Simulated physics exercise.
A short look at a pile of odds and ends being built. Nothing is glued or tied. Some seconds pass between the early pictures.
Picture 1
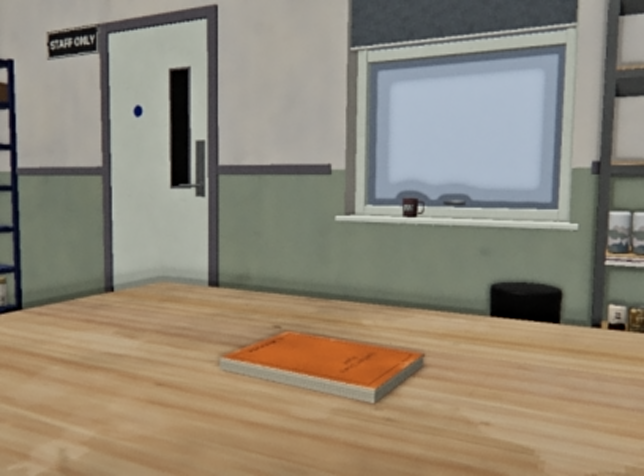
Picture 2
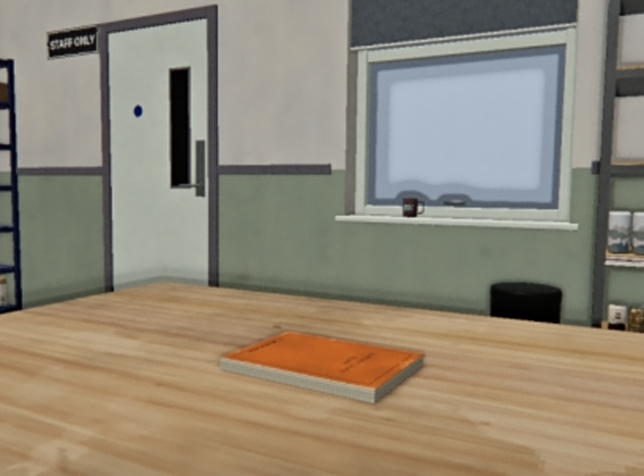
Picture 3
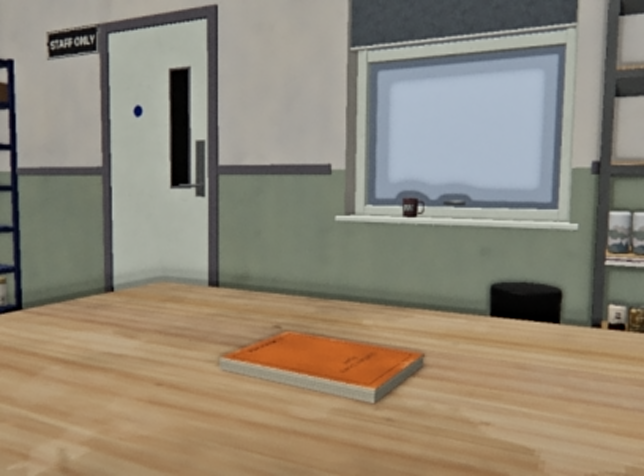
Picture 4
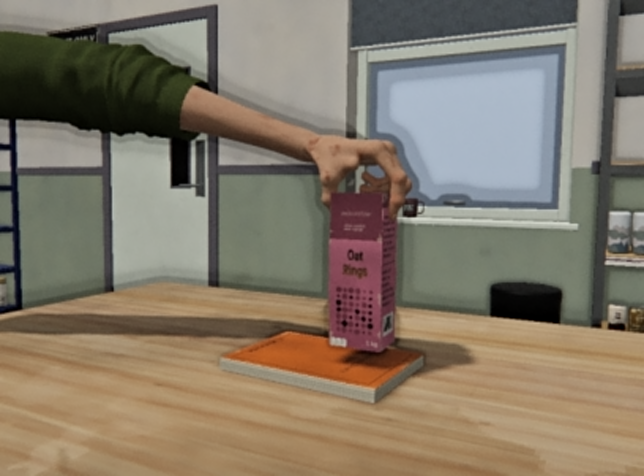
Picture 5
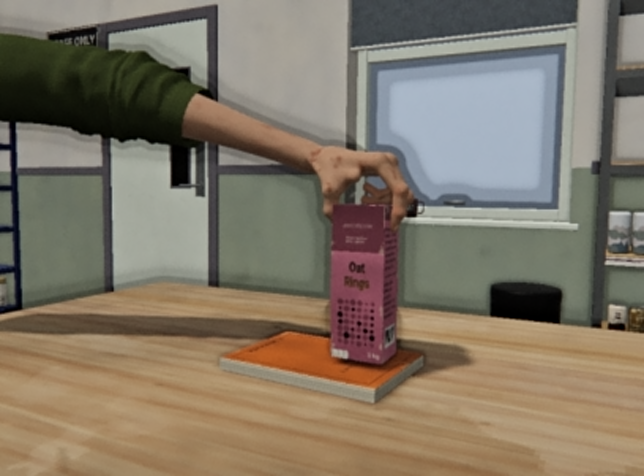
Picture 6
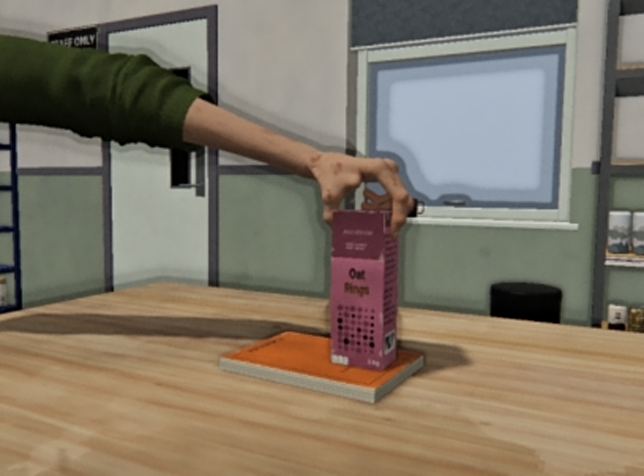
A hand lowers a pink carton onto the orange book and keeps holding it.
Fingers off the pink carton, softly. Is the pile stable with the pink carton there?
Outcome: The pile stays up.
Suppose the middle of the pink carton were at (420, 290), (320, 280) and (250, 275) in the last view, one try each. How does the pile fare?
In the first case it loses its balance; in the second case it stays up; in the third case it gives way.
Then, 0.40 s later than the last frame, all is still.
Then, 0.80 s later than the last frame, pink carton resting near (365, 287).
When it is over, both as before. End places, in pixels of the last picture, pink carton near (365, 287). The pile holds.
